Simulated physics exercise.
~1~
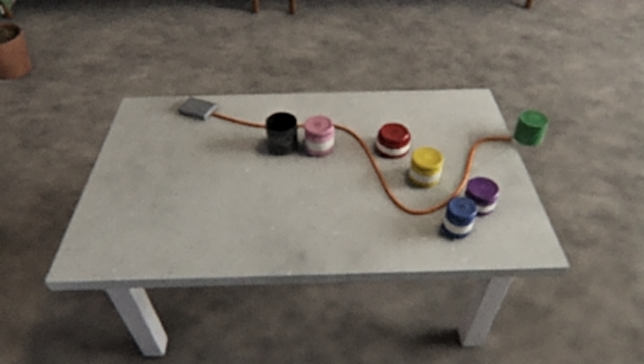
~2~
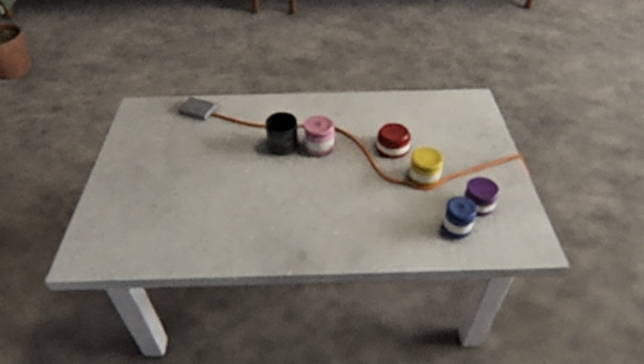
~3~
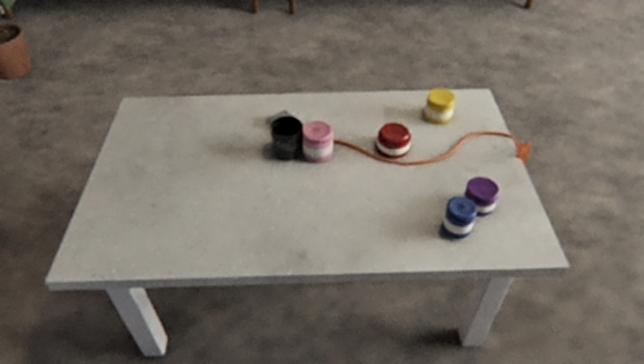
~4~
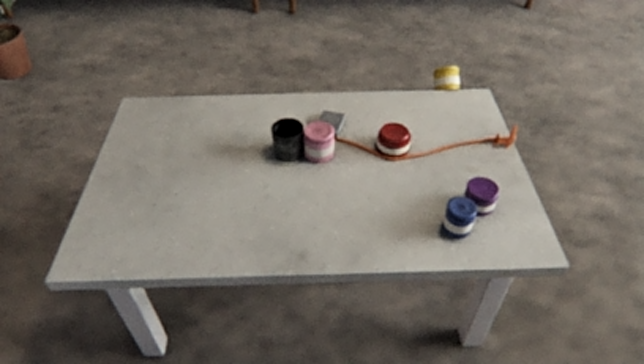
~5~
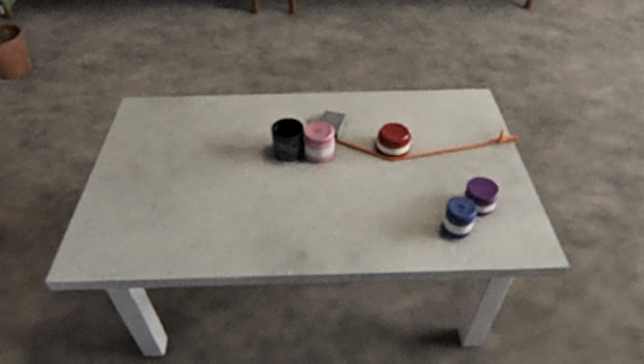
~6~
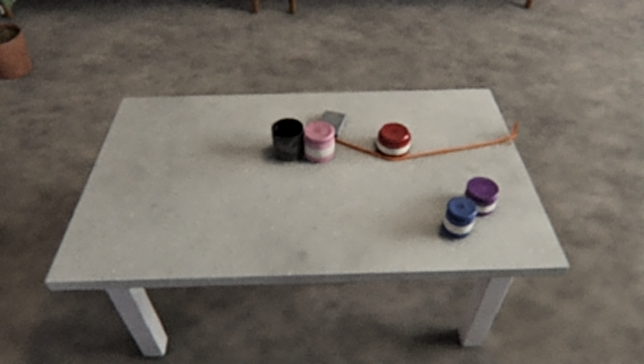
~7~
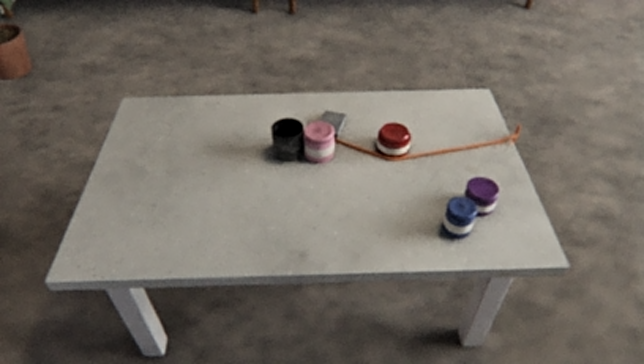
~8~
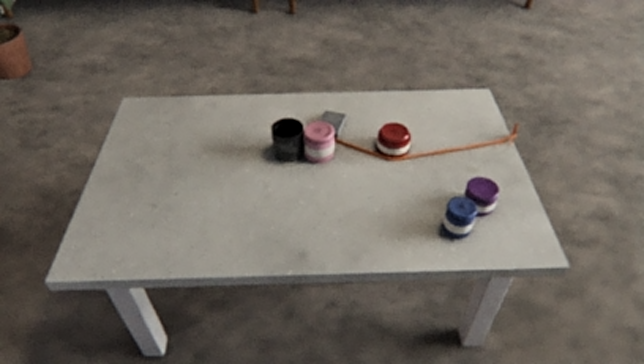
An orange cable winds across a pale table on a grey floor, seen from above, running from a grey phone at the back left to a green speaker at the right edge. Black and pink containers stand left of centre, red and yellow ones further right, and purple and blue ones near the right front. The green speaker drops out of sight and the cable pulls rightward, dragging the phone along. The yellow tin slides backward, tips over the far edge and disappears. The phone stops behind the pink tin, and the cable rests still beside the red jar.
